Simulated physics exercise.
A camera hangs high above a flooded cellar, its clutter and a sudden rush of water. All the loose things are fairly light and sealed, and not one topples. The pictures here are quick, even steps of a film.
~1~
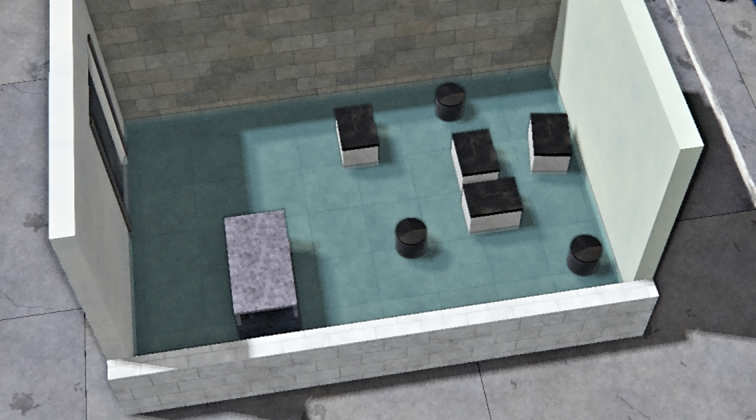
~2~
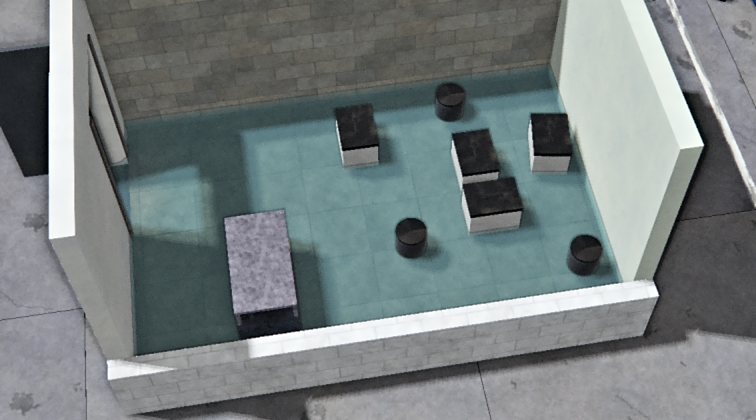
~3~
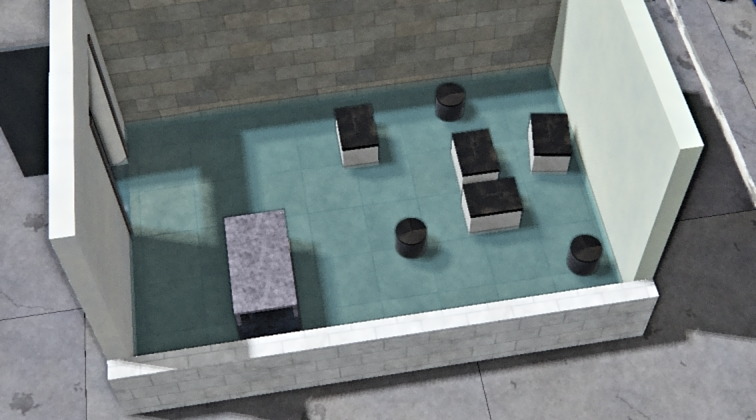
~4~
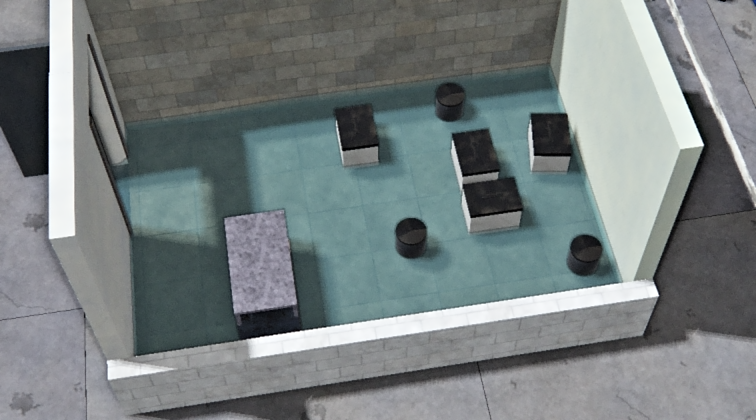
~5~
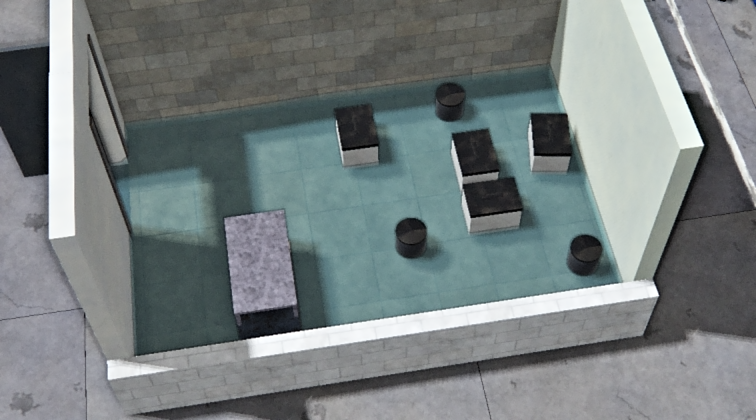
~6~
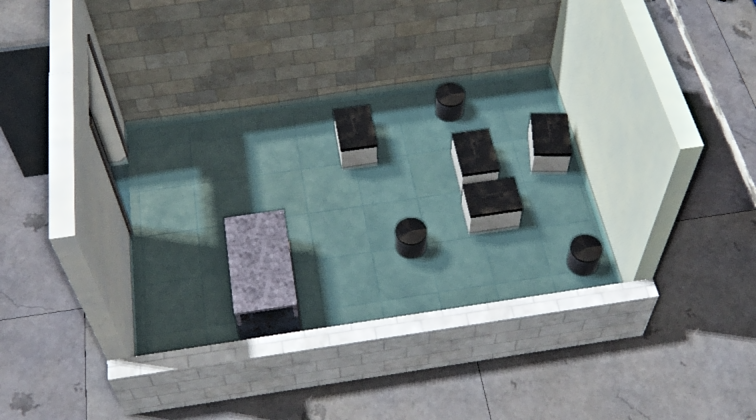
Flooded cellar seen from above, a pale patch appearing beside the left wall, then dark-topped chests and black pails staying still.
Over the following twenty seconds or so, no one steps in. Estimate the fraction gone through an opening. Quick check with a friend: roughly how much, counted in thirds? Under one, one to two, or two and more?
Under one third.
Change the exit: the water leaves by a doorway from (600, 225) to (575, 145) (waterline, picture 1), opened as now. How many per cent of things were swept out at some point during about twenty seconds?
Something like 100 percent.
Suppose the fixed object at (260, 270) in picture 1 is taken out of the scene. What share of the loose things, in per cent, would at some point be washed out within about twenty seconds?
Share affected: Approx. 10 %.
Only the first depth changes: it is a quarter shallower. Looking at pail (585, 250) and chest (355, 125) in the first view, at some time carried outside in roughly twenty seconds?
As listed: Inside, gone.
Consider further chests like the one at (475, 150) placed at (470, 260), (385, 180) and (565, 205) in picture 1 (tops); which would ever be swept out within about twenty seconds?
For the three copies in the stated order: Remained, escaped, remained.
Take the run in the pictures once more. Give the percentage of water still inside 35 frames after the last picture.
I make it 56 percent.
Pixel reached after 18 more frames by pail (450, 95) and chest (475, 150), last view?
(387, 100) and (416, 147), approximately.
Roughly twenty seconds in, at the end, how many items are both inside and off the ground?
Number: 5.
A moment on, 0 of 7 are out; 7 afloat.
Next, 0 of 7 are out; 7 afloat.
Later, 1 of 7 are out; 6 afloat.
In the end, 2 of 7 are out; 5 afloat.
